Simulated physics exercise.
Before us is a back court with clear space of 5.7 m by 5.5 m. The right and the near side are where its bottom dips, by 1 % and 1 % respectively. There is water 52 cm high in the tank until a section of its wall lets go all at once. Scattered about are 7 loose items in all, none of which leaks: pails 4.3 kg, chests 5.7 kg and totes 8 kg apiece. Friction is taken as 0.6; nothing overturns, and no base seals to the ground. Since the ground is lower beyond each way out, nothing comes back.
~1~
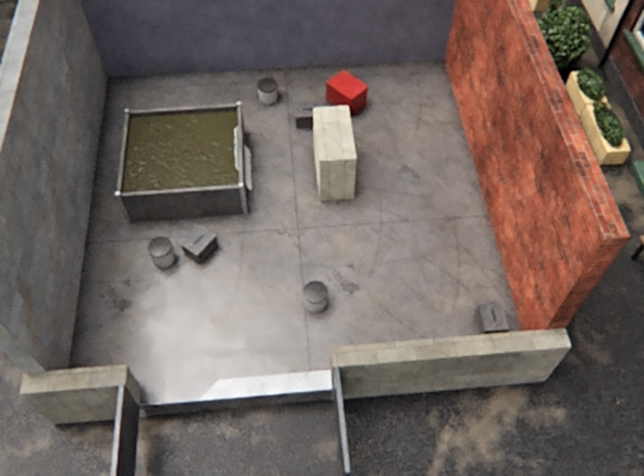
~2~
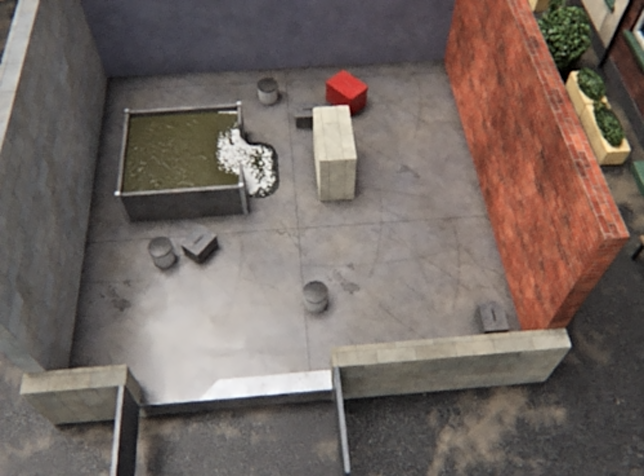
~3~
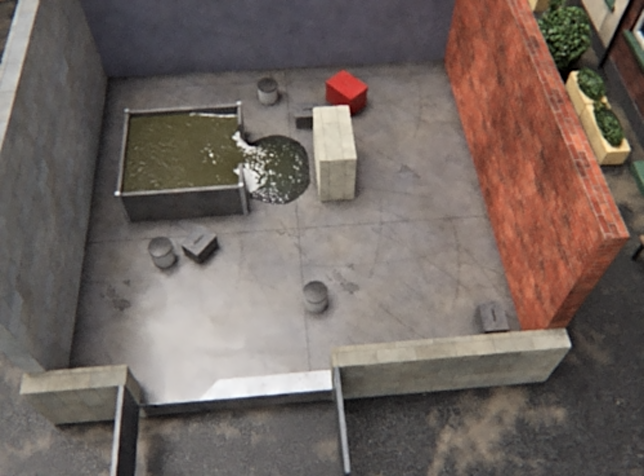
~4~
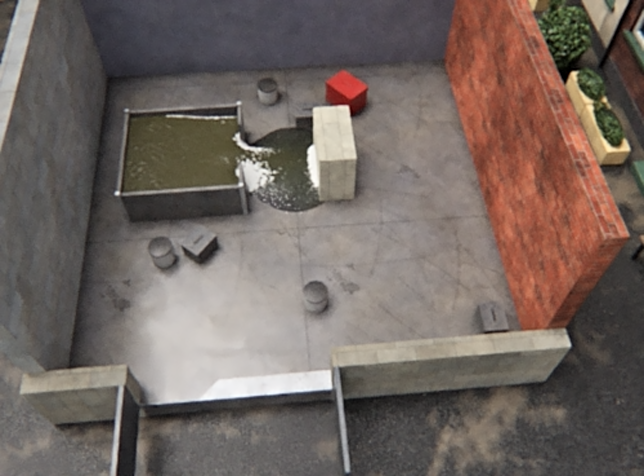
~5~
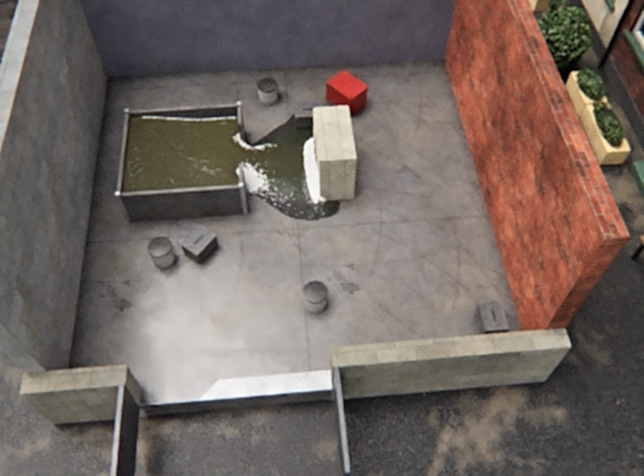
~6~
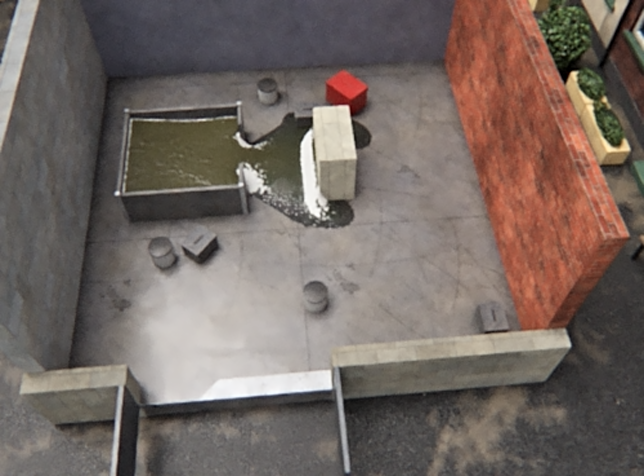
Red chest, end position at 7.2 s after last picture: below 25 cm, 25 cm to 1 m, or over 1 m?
The way I see it, it gets displaced a long stretch.
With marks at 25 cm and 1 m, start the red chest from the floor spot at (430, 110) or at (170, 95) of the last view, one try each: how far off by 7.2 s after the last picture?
Outcomes in order: It is taken a long way; it sits still.
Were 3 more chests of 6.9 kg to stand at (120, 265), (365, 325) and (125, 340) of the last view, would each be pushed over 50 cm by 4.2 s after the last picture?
Taking them in the order given: Falls short, exceeds it and falls short.
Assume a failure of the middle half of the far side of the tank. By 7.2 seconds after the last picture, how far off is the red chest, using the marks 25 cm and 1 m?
The red chest simply gets swept away.
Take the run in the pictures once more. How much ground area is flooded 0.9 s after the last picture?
About 12.0 m2 is covered.
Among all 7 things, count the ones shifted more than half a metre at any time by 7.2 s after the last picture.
The total is 4.
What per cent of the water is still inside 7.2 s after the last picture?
Somewhere near 86 percent, give or take.
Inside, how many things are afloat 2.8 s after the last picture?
3.
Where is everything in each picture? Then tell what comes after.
In the first frame, the red chest at (347, 84) rests on the ground; 2.4 m2 under water; 0 of 7 have shifted.
In the second frame, the red chest at (347, 84) rests on the ground; water covers 2.8 m2; 0 of 7 have shifted.
In the third frame, the red chest at (347, 84) rests on the ground; 3.4 m2 under water; 0 of 7 have shifted.
In the fourth frame, the red chest at (347, 84) rests on the ground; 3.9 m2 under water; 0 of 7 have shifted.
In the fifth frame, the red chest at (347, 84), on the bottom; water covers 4.2 m2; 0 of 7 have shifted.
In the sixth frame, the red chest at (347, 84), on the bottom; water covers 4.7 m2; 0 of 7 have shifted.
Then, 0.9 s after the last picture the red chest is near (366, 59), 0.7 m from its start, aground; 0 of 7 are out; 0 afloat.
Then, 2.8 s after the last picture the red chest is near (437, 76), 1.4 m from its start, afloat; 1 of 7 are out; 3 afloat.
Then, 4.8 s after the last picture the red chest is near (407, 214), 2.6 m from its start, afloat; 1 of 7 are out; 2 afloat.
Then, 7.2 s after the last picture the red chest is near (330, 336), 4.4 m from its start, afloat; 1 of 7 are out; 2 afloat.
